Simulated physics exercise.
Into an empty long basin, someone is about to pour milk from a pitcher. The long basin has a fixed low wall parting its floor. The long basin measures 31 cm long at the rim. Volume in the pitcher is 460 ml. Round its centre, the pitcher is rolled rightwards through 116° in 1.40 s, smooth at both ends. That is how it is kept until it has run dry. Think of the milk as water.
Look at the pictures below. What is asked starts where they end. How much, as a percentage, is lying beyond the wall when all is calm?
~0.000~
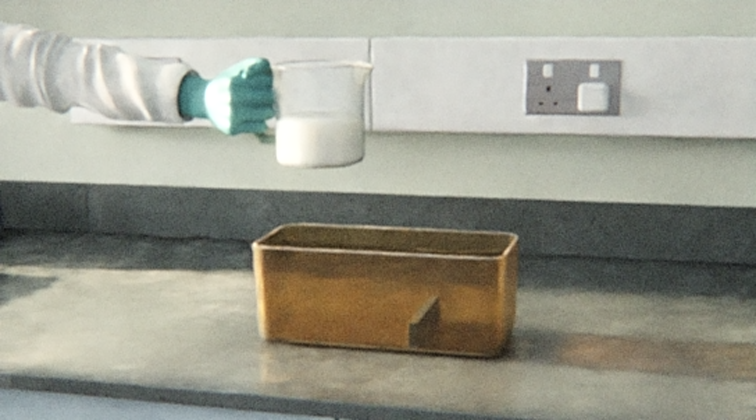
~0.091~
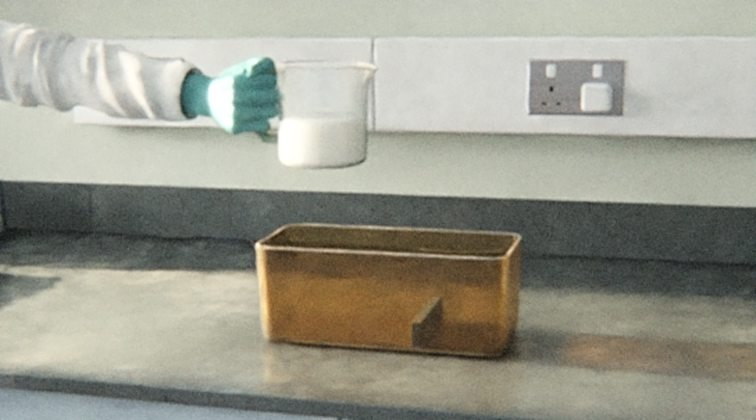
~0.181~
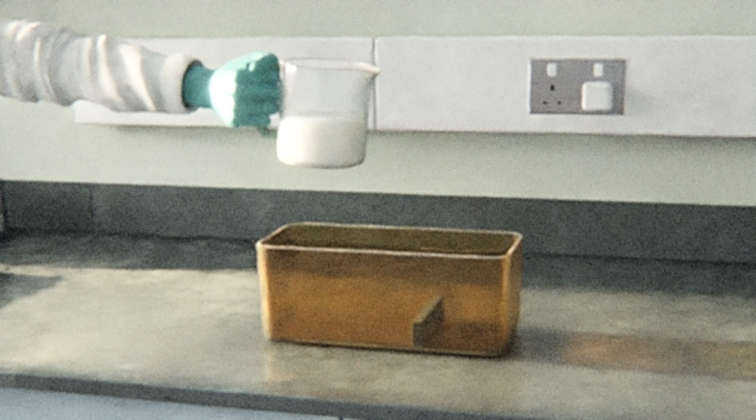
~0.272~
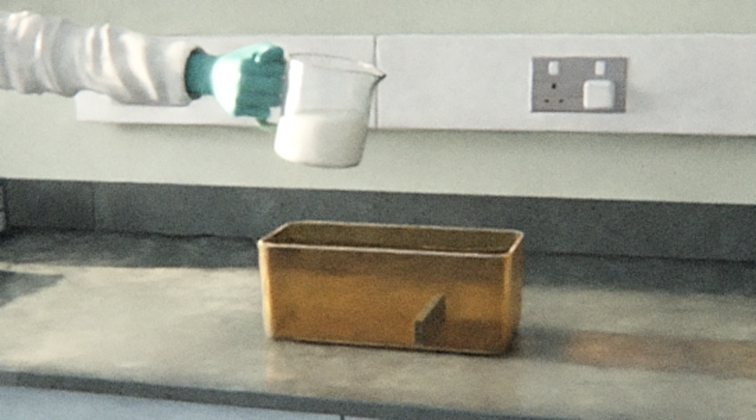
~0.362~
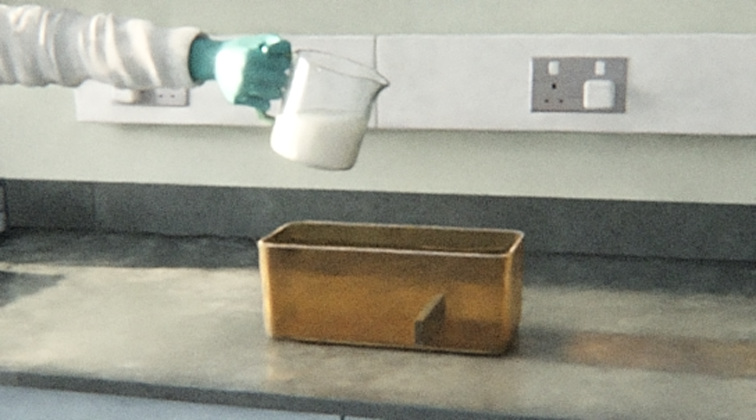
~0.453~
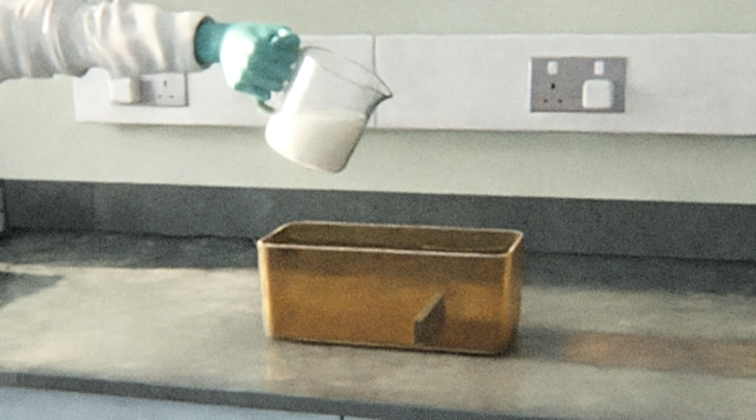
Around 47 per cent lies beyond the wall.
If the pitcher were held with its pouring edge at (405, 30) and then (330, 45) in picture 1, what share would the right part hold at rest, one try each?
Try 1: Approx. 65 %; try 2: Approx. 10 %.
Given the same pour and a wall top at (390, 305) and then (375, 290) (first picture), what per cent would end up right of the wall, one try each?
Result: 90 per cent, then 90 per cent.
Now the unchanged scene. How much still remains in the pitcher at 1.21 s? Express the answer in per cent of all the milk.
16 %.
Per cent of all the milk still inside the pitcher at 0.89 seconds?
About 82 per cent.
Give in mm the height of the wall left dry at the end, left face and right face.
Left roughly 22 mm; right roughly 14 mm.
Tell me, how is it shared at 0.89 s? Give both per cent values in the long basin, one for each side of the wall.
I'd say some 2 in a hundred on the left and 0 on the right.
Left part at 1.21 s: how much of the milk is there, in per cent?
Roughly 22 in a hundred.
After 0.89 s the tilt is 82° and 82 per cent is still to pour, 2 is left of the wall and 0 right of it.
After 1.21 s the tilt is 111° and 17 per cent is still to pour, 22 is left of the wall and 45 right of it.
After 1.54 s the tilt is 116° and 0 per cent is still to pour, 52 is left of the wall and 46 right of it.
After 1.90 s the tilt is 116° and 0 per cent is still to pour, 52 is left of the wall and 47 right of it.
In the end 52 per cent lies left of the wall, 47 right of it and 1 outside.
